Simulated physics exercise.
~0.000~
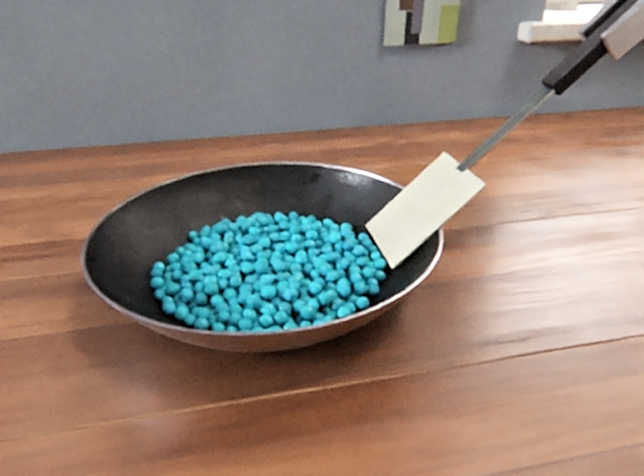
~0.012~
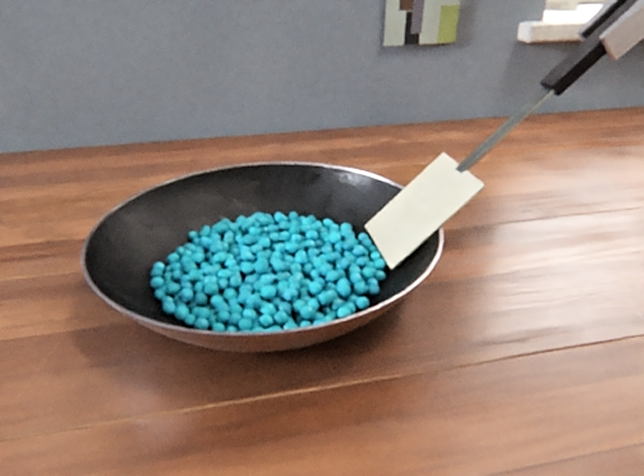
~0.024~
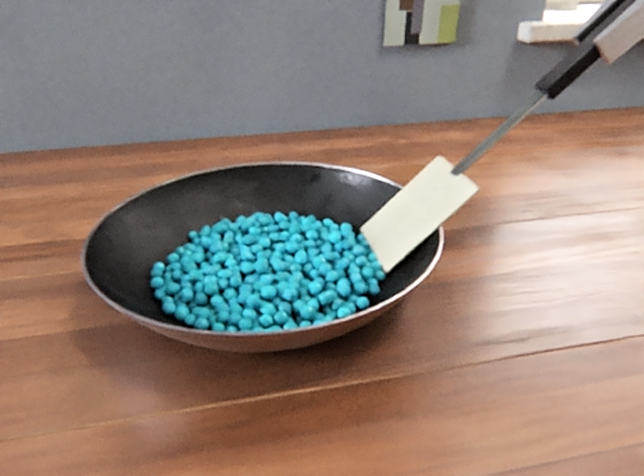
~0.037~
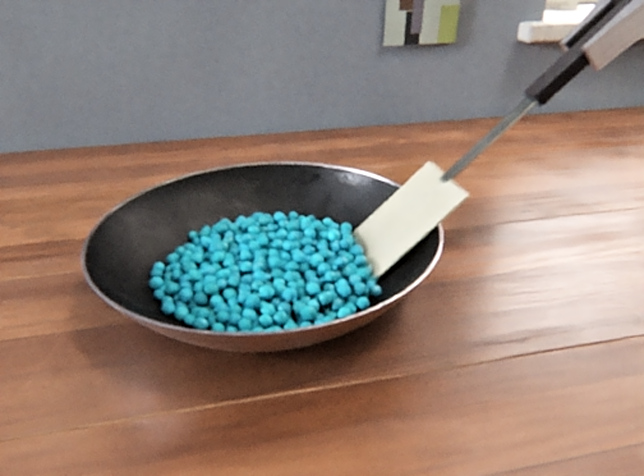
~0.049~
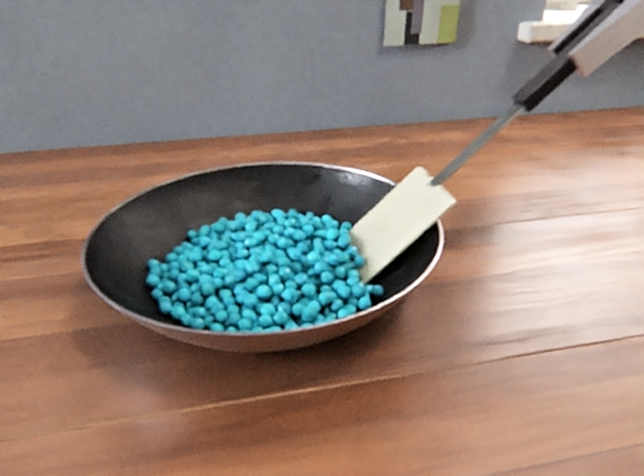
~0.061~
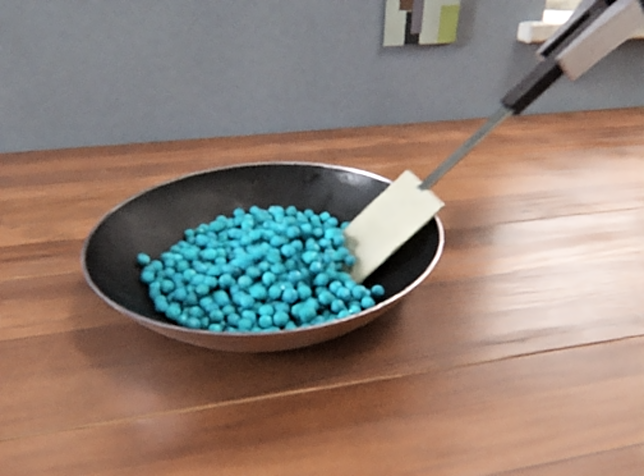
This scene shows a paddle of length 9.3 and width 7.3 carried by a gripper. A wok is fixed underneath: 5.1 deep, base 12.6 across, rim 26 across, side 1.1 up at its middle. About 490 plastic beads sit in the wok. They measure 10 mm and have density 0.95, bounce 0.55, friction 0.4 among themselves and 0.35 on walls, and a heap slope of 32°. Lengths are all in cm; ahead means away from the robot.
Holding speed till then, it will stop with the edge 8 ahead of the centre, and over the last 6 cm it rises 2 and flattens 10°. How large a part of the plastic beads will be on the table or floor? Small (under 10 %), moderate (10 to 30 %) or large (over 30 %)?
Small.
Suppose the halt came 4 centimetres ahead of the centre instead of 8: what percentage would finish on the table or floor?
In that case about 0 percent ends on the table or floor.
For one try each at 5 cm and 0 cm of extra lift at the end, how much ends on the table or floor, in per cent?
About 5 and 5 per cent.
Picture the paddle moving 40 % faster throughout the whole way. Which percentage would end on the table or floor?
Roughly 15 per cent, I'd say.
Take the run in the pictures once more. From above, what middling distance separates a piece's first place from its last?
The answer is about 4 cm.
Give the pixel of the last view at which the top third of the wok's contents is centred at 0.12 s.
I'd put it close to (230, 261) in the last picture.
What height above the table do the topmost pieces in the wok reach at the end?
Height at the end: Around 5.0 cm.
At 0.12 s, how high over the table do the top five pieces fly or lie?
4 cm or so.
By 0.12 s, sloping 43°, highest piece 5 above the table; 490 in the wok.
By 0.19 s, sloping 40°, highest piece 4 above the table; 490 in the wok.
By 0.42 s, sloping 33°, highest piece 6 above the table; 466 in the wok, 22 on the table or floor, 2 on the blade or in flight.
By 1.47 s, sloping 33°, highest piece 5 above the table; 466 in the wok, 24 on the table or floor.
Final count, 466 in the wok, 24 on the table or floor. That is 5 % on the table or floor.
